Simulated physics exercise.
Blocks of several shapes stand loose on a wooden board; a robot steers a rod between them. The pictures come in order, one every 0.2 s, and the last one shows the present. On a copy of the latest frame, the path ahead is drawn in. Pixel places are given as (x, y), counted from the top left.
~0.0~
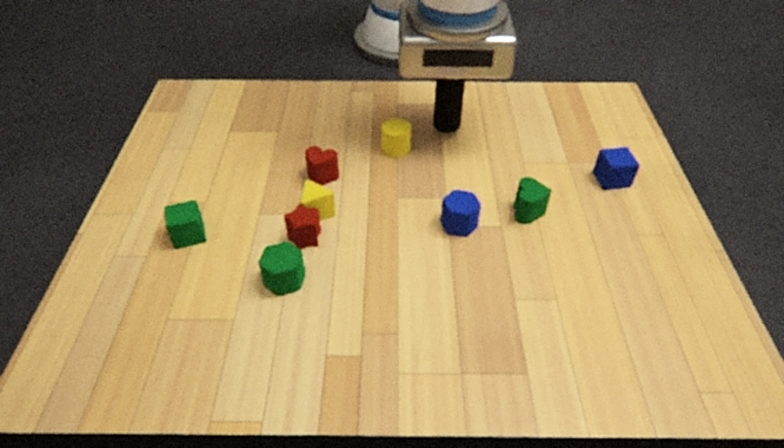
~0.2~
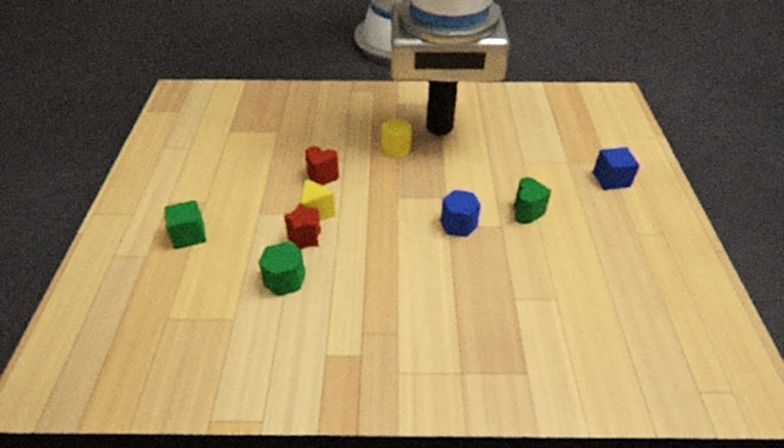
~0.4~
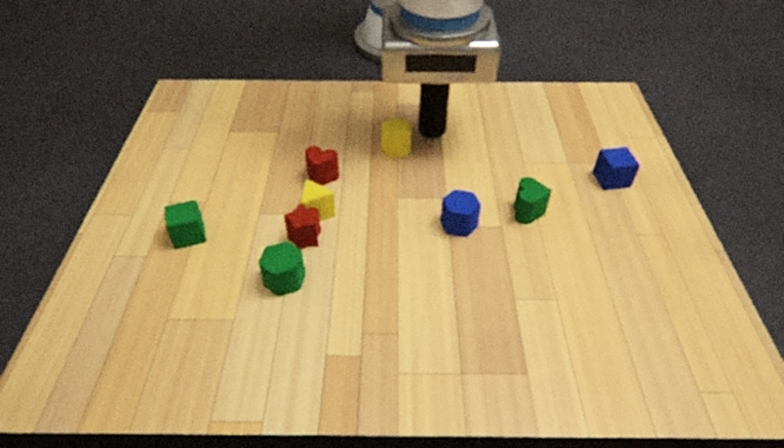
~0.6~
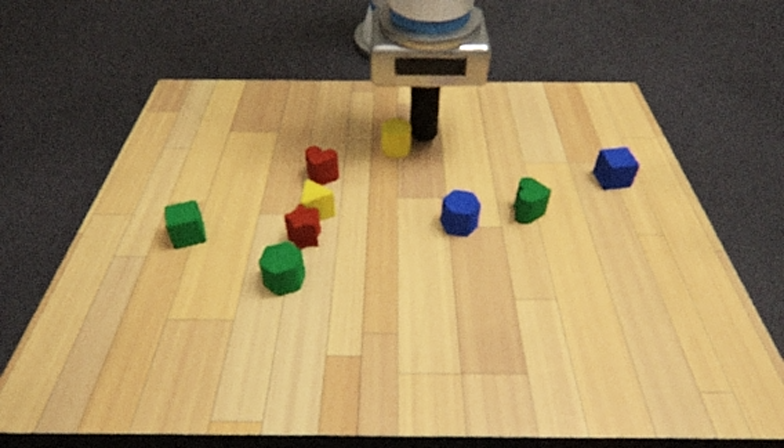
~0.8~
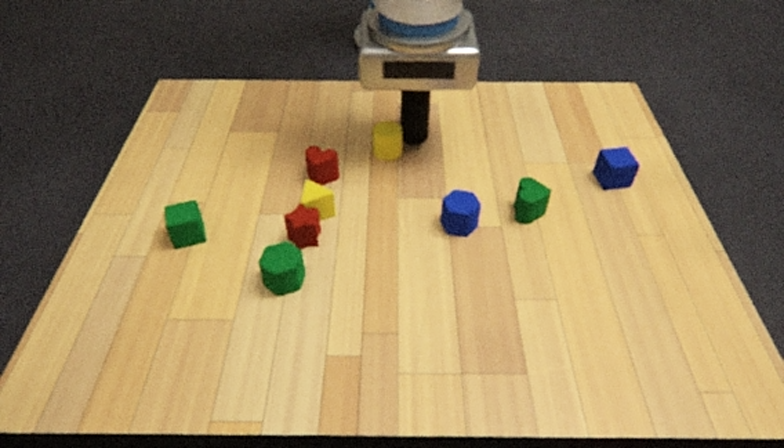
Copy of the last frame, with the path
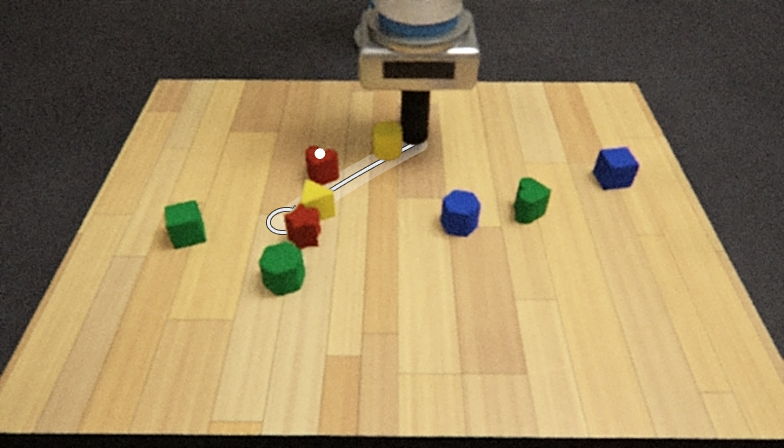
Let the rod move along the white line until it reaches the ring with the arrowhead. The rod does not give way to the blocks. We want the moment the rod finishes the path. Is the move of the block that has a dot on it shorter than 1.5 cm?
It seems not.
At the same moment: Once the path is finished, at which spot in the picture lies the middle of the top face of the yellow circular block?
That would be at about pixel (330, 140).
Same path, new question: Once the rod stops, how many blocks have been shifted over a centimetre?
My best guess is that three blocks or more move over 1 cm.
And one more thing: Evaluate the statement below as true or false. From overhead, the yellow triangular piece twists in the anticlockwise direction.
That statement is accurate.
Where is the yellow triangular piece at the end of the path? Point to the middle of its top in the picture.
Pixel (304, 208).
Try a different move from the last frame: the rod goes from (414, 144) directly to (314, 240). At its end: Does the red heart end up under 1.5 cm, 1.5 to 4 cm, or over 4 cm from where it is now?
The best fit is under 1.5 cm.
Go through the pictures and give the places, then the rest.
Tip of the rod at (447, 125), middles of tops, red star block at (302, 215), yellow triangular piece at (314, 191), red heart at (320, 154), yellow circular block at (396, 126), in the first picture.
Rod at (440, 127), nothing pushed, in the second picture.
Rod at (432, 130), nothing pushed, in the third picture.
Rod at (424, 133), nothing pushed, in the fourth picture.
Rod at (414, 137), red star block at (302, 215), yellow triangular piece at (314, 191), red heart at (320, 154), yellow circular block at (388, 128), in the fifth picture.
The line goes from (414, 144) by way of (351, 178) to (285, 221); the dot is on the red heart.
The first path, step by step. One third of the way, rod at (372, 159); yellow circular block at (341, 140).
Two thirds of the way, rod at (329, 184); red heart at (299, 159), turned 55° clockwise; yellow circular block at (330, 140).
At the end, rod at (283, 213); red star block at (298, 228); yellow triangular piece at (304, 208), turned 75° anticlockwise; red heart at (294, 161), turned 85° clockwise; yellow circular block at (330, 140).
